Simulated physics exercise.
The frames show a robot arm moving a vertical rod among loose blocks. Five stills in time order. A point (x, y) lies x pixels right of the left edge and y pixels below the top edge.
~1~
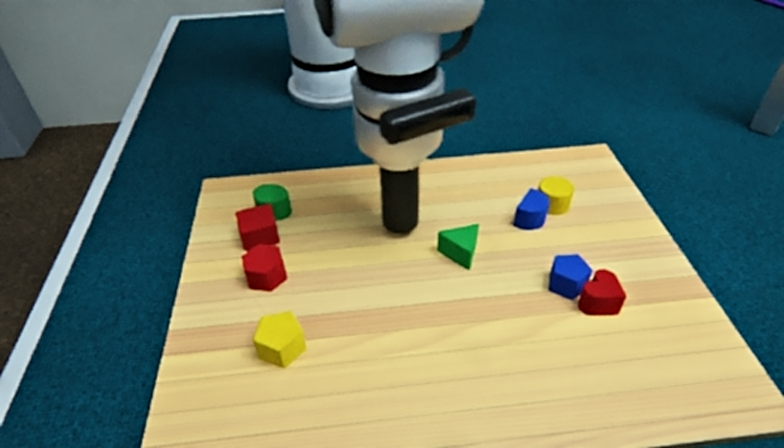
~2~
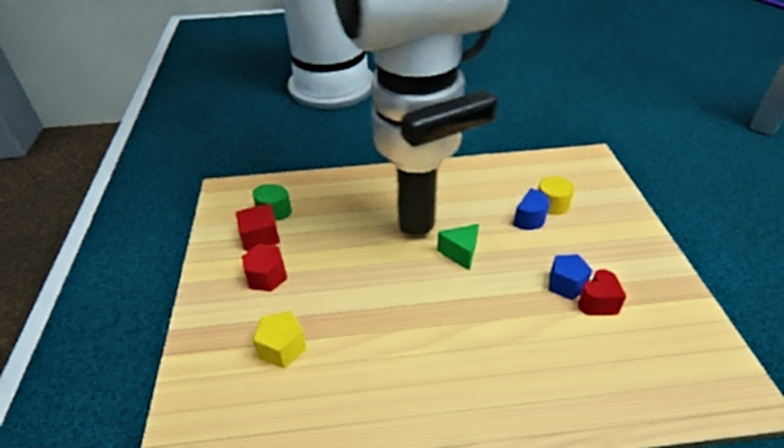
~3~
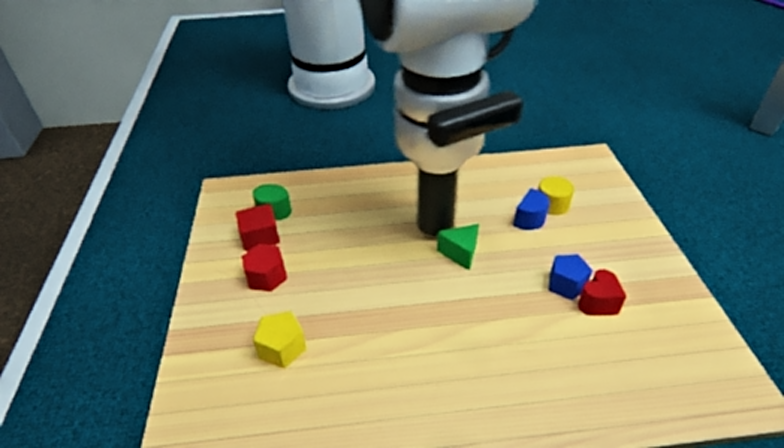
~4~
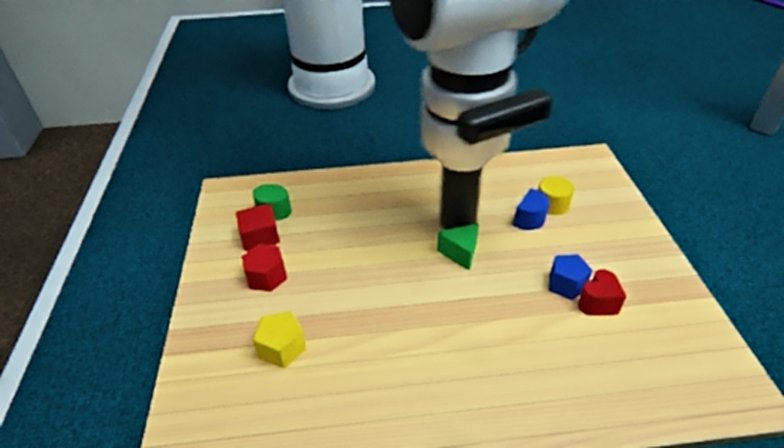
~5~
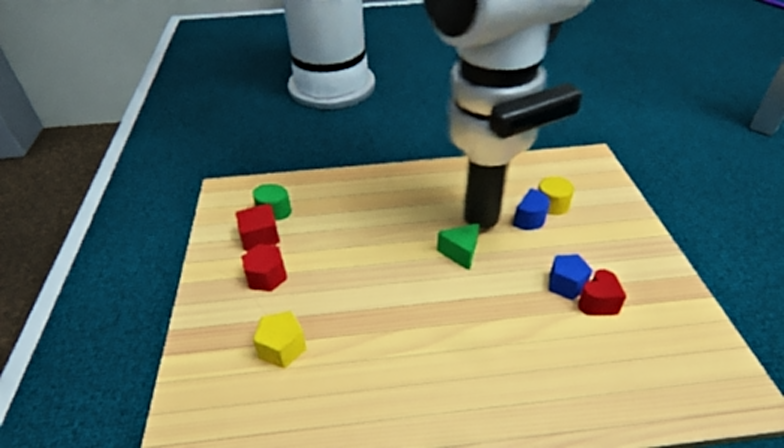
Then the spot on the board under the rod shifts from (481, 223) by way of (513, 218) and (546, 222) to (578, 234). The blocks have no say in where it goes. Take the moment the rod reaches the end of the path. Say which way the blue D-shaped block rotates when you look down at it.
Short answer: Counterclockwise.
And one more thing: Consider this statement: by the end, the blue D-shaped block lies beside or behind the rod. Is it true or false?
The statement is incorrect.
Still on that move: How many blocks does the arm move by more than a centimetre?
Two blocks, no more.
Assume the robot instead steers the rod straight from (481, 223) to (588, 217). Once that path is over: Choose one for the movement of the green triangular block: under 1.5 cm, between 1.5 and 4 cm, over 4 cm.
The block winds up within 1.5 cm of where it is now.
On the path given first. One third of the way, rod at (514, 212); blue D-shaped block at (548, 203), turned 20° anticlockwise; yellow disc at (561, 184).
Two thirds of the way, rod at (548, 216); blue D-shaped block at (583, 208), turned 20° anticlockwise; yellow disc at (569, 182).
At the end, rod at (580, 228); green triangular block not moved; blue D-shaped block at (617, 217), turned 35° anticlockwise; yellow disc at (569, 182).
